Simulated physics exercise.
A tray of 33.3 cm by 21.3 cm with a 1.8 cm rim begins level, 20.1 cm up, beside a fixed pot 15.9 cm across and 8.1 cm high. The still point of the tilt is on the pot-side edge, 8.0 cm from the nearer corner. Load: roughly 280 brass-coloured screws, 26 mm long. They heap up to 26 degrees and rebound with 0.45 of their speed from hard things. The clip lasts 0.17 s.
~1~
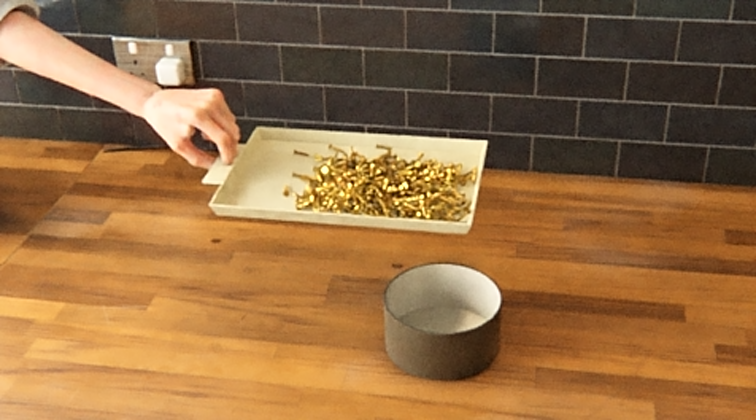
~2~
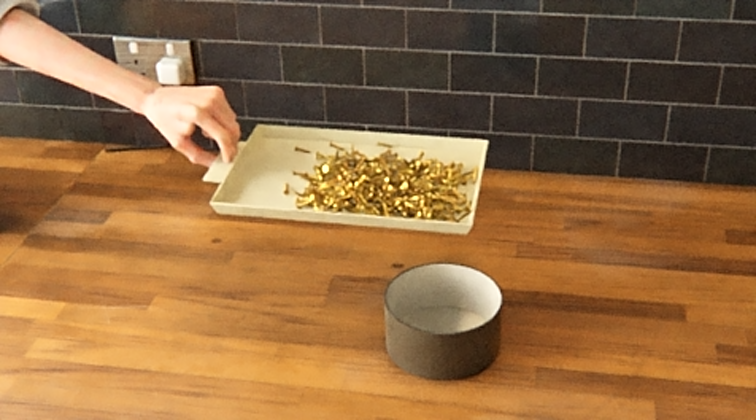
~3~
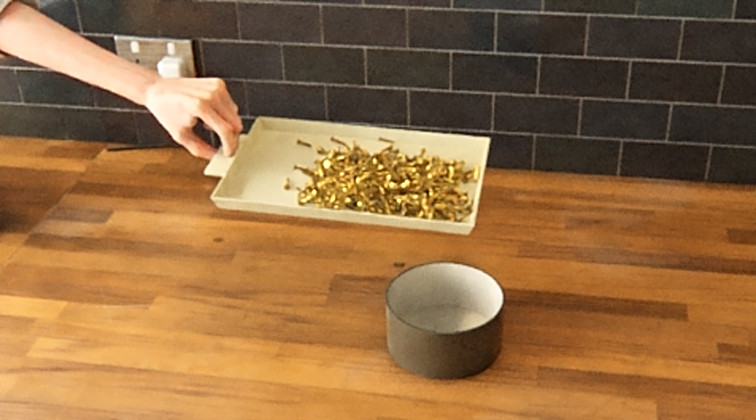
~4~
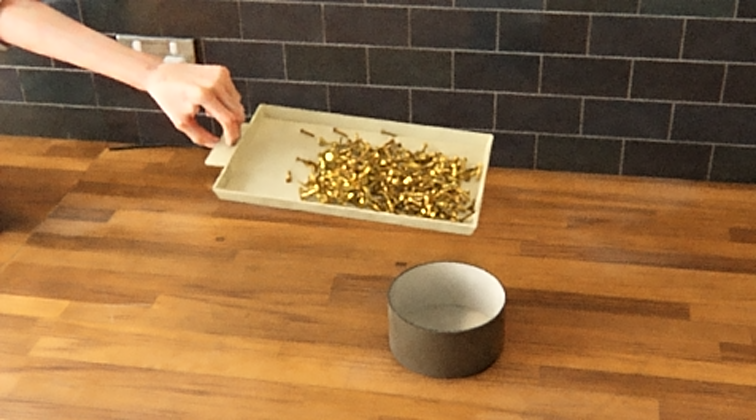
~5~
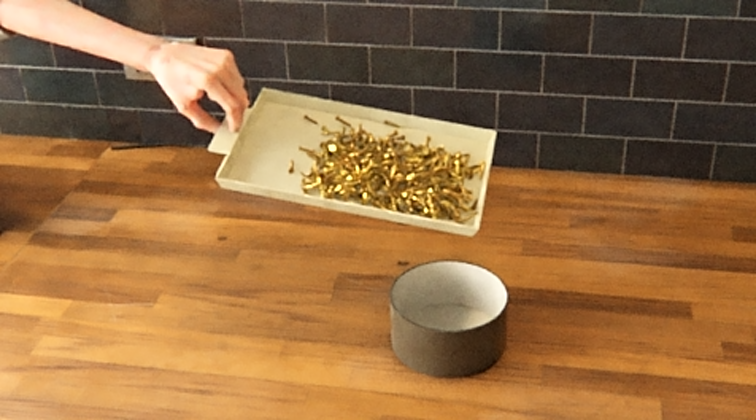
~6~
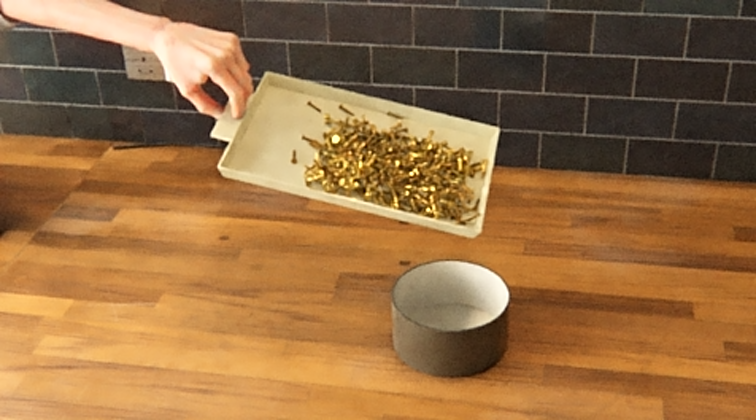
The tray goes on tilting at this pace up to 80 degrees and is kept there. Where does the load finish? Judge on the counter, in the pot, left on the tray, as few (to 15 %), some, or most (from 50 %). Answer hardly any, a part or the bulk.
Counter: The bulk, pot: A part, tray: Hardly any.
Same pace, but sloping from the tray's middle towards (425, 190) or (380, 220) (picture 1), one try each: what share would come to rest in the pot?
Some 5 and 80 per cent.
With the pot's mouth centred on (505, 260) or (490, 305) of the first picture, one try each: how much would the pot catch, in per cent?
Some 5 and 95 per cent.
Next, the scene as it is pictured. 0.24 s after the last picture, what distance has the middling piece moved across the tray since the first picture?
Some 3 cm.
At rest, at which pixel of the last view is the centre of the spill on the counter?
Around (540, 379).
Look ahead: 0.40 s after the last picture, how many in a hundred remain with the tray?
Some 85 per cent of the load.
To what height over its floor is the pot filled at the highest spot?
About 3.0 cm.
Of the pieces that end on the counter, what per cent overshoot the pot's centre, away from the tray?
Roughly 100 per cent.
Then, 0.24 s after the last picture, tilt 48 degrees; the tray holds 100 %, the pot 0 %.
Then, 0.40 s after the last picture, tilt 71 degrees; the tray holds 85 %, the pot 0 %.
Then, 0.67 s after the last picture, tilt 80 degrees; the tray holds 0 %, the pot 35 %.
In the end, counter 60 %, pot 40 %, tray 0 %.
